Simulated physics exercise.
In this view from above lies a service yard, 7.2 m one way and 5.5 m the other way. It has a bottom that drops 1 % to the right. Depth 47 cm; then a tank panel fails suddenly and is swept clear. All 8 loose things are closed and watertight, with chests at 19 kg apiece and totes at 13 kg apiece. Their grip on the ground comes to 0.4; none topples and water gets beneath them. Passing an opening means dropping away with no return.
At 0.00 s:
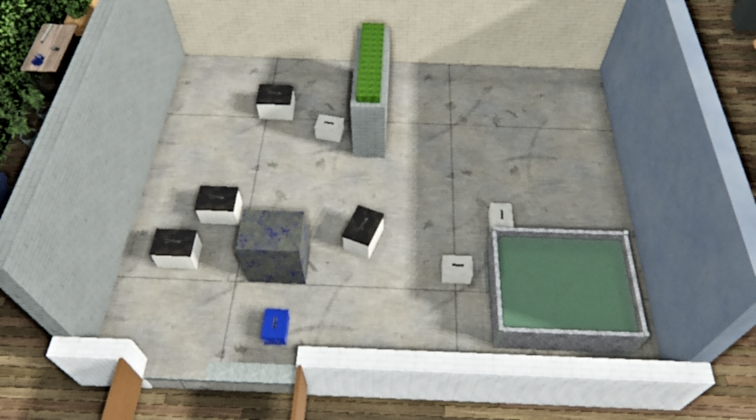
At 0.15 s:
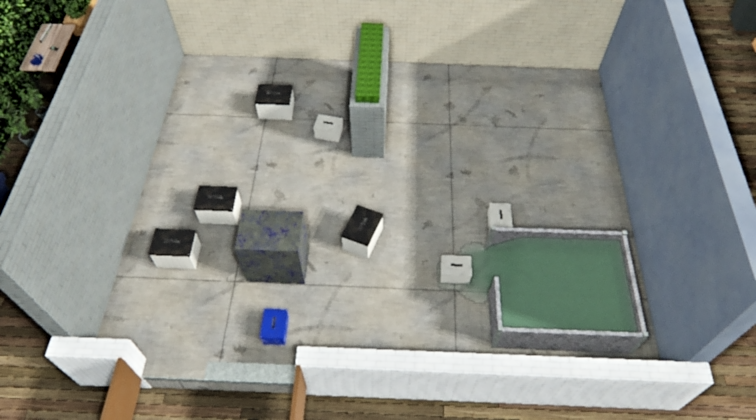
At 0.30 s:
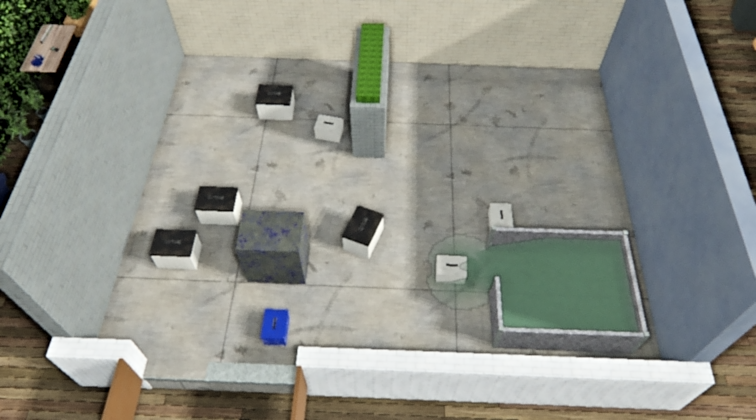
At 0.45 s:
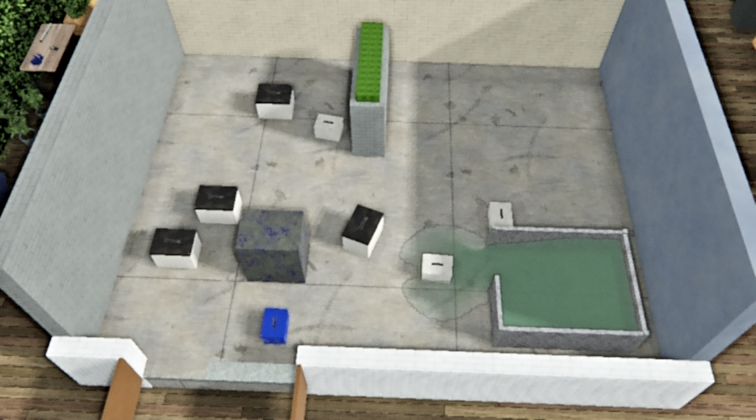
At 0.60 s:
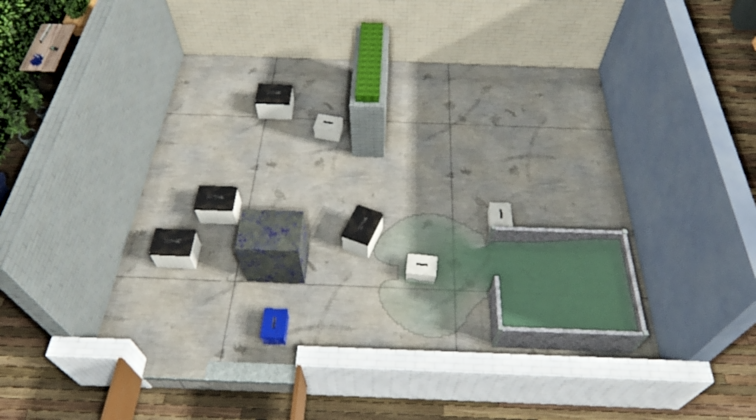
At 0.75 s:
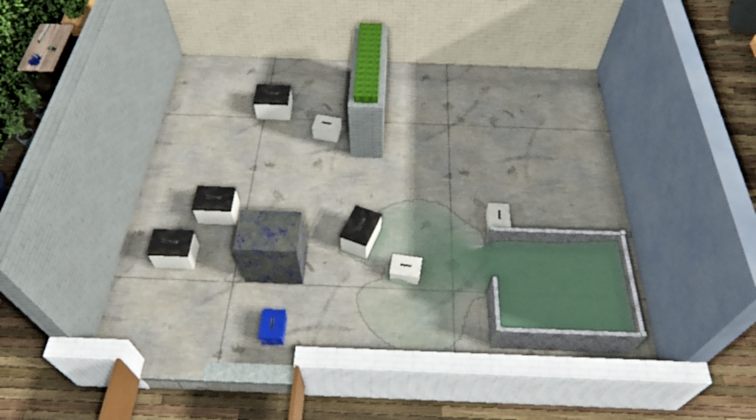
Green water poured through a gap in the left side of a walled pool and spread across the yard floor, pushing a small white box leftward while the blue tote and other boxes stayed put.
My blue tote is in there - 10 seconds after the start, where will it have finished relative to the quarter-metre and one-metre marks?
Odds are it gets pushed a bit.
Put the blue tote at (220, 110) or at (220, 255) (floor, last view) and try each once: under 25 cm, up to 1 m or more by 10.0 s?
One try each gives this: It remains roughly in place, then it remains roughly in place.
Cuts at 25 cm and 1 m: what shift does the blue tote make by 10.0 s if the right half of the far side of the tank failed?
Result: The blue tote remains where it was.
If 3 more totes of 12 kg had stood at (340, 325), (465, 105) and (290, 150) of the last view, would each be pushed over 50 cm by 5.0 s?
Listed order gives above the limit, within the limit, above the limit.
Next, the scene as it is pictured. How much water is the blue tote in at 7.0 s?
2 cm, roughly.
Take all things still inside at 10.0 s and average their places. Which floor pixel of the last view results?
It sits at about (287, 219).
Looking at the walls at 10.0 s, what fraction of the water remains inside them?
Roughly 88 percent.
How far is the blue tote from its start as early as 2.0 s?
Some 0 cm from the start.
After 2.0 s the blue tote is near (272, 323), 0.0 m from its start, aground; 0 of 8 are out; 0 afloat.
After 4.5 s the blue tote is near (241, 325), 0.4 m from its start, aground; 0 of 8 are out; 0 afloat.
After 7.0 s the blue tote is near (241, 325), 0.4 m from its start, aground; 0 of 8 are out; 0 afloat.
After 10.0 s the blue tote is near (241, 325), 0.4 m from its start, aground; 0 of 8 are out; 0 afloat.
